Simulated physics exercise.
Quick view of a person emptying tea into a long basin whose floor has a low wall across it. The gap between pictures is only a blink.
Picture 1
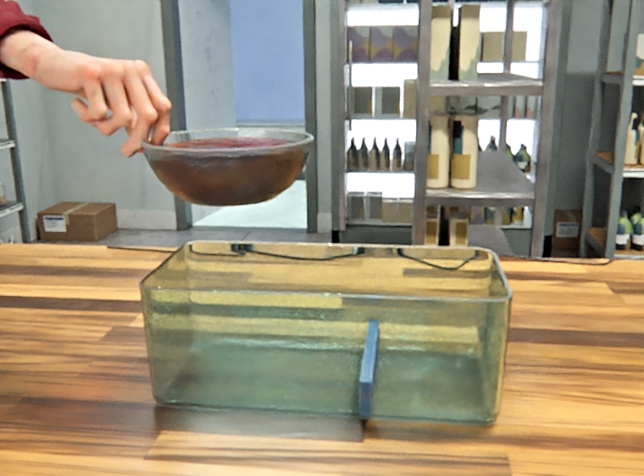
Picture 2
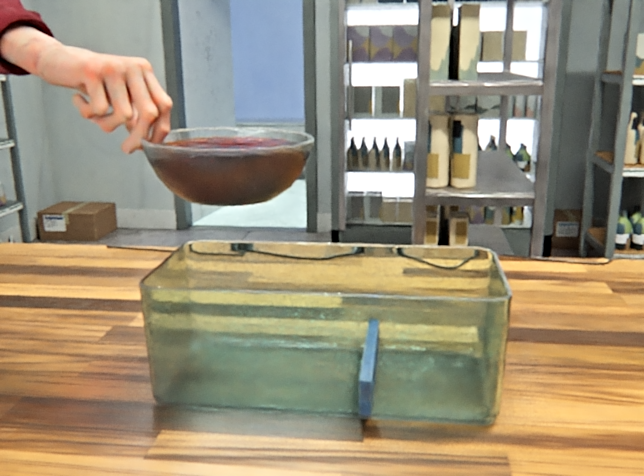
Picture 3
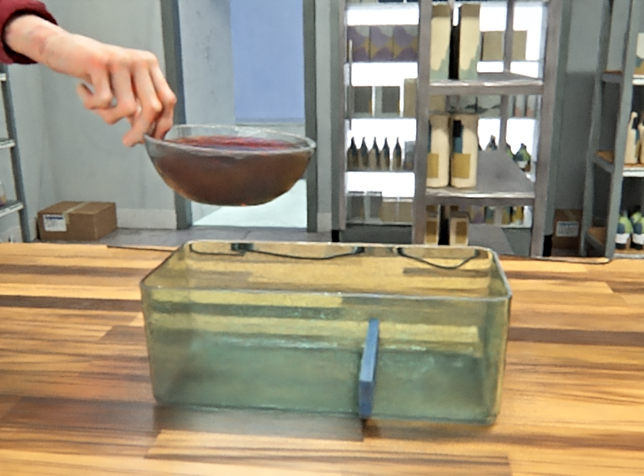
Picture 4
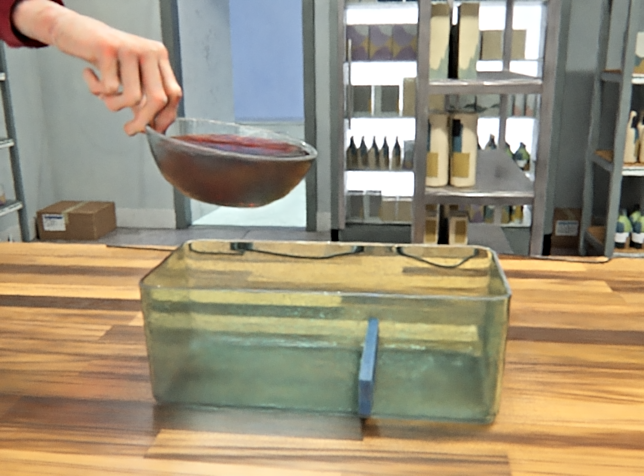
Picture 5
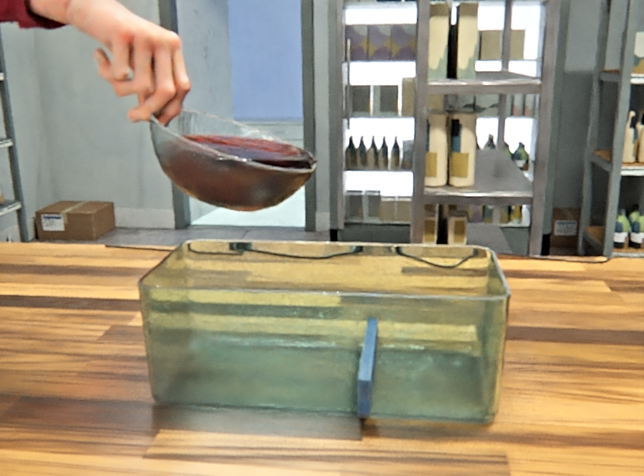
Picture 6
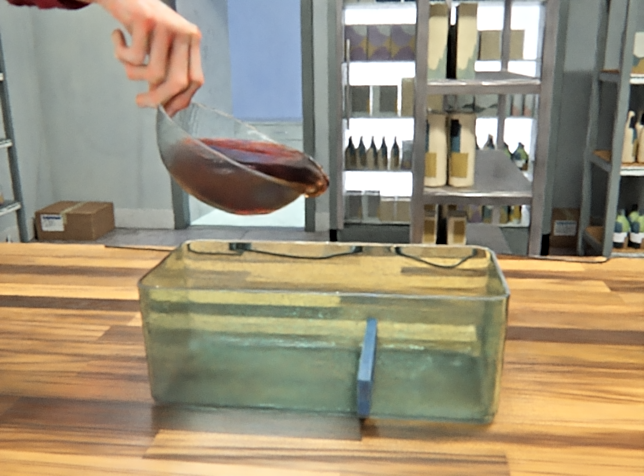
In this clip, a hand holds a clear bowl of dark reddish tea above a long glass basin with a low blue wall inside, then tilts it steadily to the right until the liquid reaches the lowered rim.
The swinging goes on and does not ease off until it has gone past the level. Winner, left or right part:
Most of it settles to the left.
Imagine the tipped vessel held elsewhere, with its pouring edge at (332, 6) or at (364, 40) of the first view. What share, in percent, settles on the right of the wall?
Close to 70 in a hundred, and close to 65 in a hundred.
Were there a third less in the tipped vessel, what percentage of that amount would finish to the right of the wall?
Estimated share: Around 20 %.
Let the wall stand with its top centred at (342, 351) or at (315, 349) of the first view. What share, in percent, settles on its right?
In order, near 65 and 80 in a hundred.
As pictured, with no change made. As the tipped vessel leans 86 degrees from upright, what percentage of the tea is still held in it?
It keeps around 10 per cent at that angle.
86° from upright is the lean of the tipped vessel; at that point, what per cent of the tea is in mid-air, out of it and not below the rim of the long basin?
Around 20 in a hundred.
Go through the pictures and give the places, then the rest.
The first frame shows tilt 0°; pouring edge (311, 141); surface from (155, 147) to (308, 147); the long basin's rim runs from (164, 264) to (502, 274); the wall's top is at (370, 348).
The second frame shows tilt 1°; pouring edge (312, 142); surface from (156, 146) to (308, 148).
The third frame shows tilt 5°; pouring edge (313, 148); surface from (158, 142) to (309, 151).
The fourth frame shows tilt 11°; pouring edge (314, 157); surface from (160, 139) to (311, 154).
The fifth frame shows tilt 20°; pouring edge (314, 169); surface from (164, 140) to (315, 163); 2 per cent is over the edge.
The sixth frame shows tilt 30°; pouring edge (311, 184); surface from (169, 143) to (299, 170); 10 per cent is over the edge.
A moment on, the tilt is 86° and 8 per cent is still to pour, 40 is left of the wall and 35 right of it.
Next, the tilt is 99° and 0 per cent is still to pour, 59 is left of the wall and 40 right of it.
Then the tilt is 99° and 0 per cent is still to pour, 60 is left of the wall and 39 right of it.
Later the tilt is 99° and 0 per cent is still to pour, 60 is left of the wall and 39 right of it.
At rest 60 per cent lies left of the wall, 39 right of it and 1 outside.
